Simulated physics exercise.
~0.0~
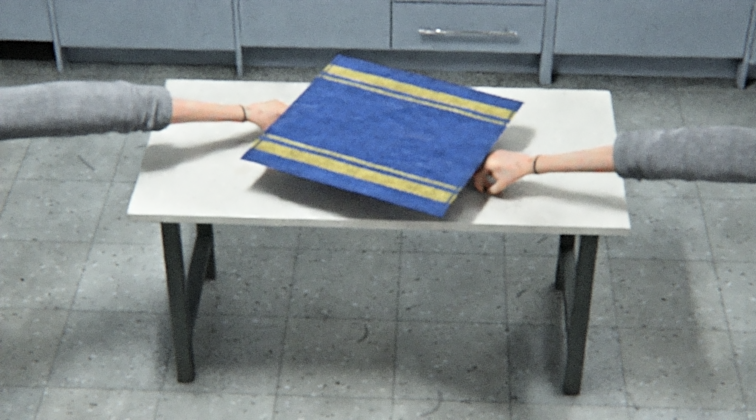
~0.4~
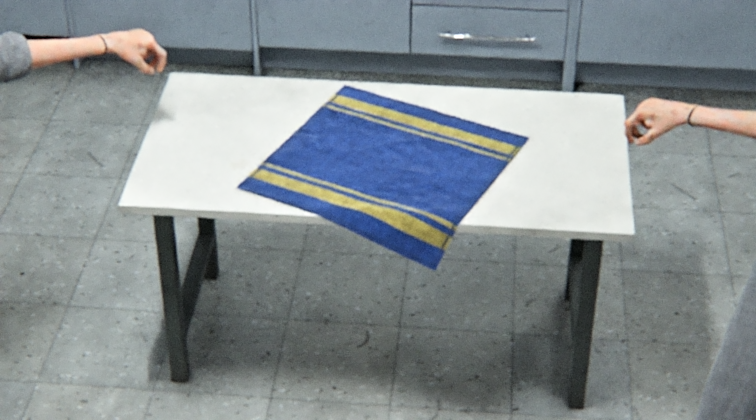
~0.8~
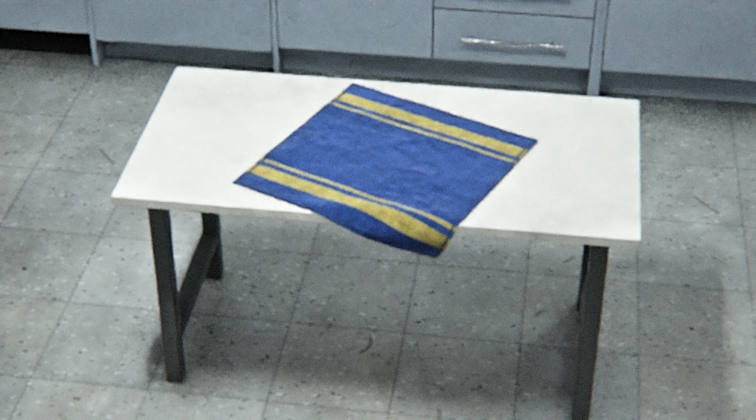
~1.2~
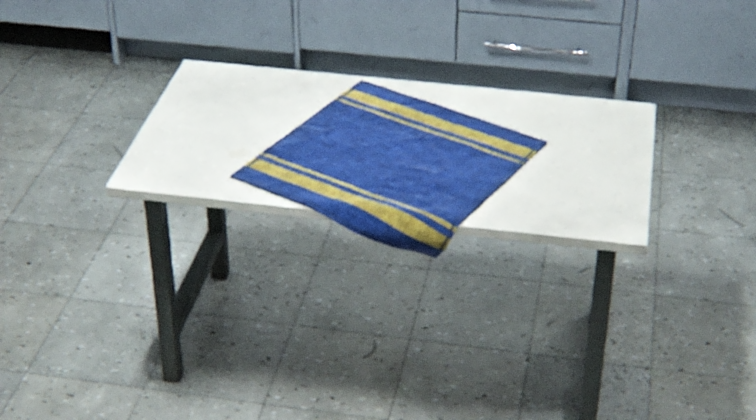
At the start, two hands reach in from the left and right, holding a blue scarf with yellow stripes level above a white lab table with dark legs. The hands let go and draw back toward the sides, and the scarf drops onto the tabletop. It lies flat at an angle, with one corner hanging over the near edge. The arms then leave the view while the camera drifts slightly sideways round the table. The scarf stays in place, and it ends resting mostly on the table with its corner still drooping over the front.
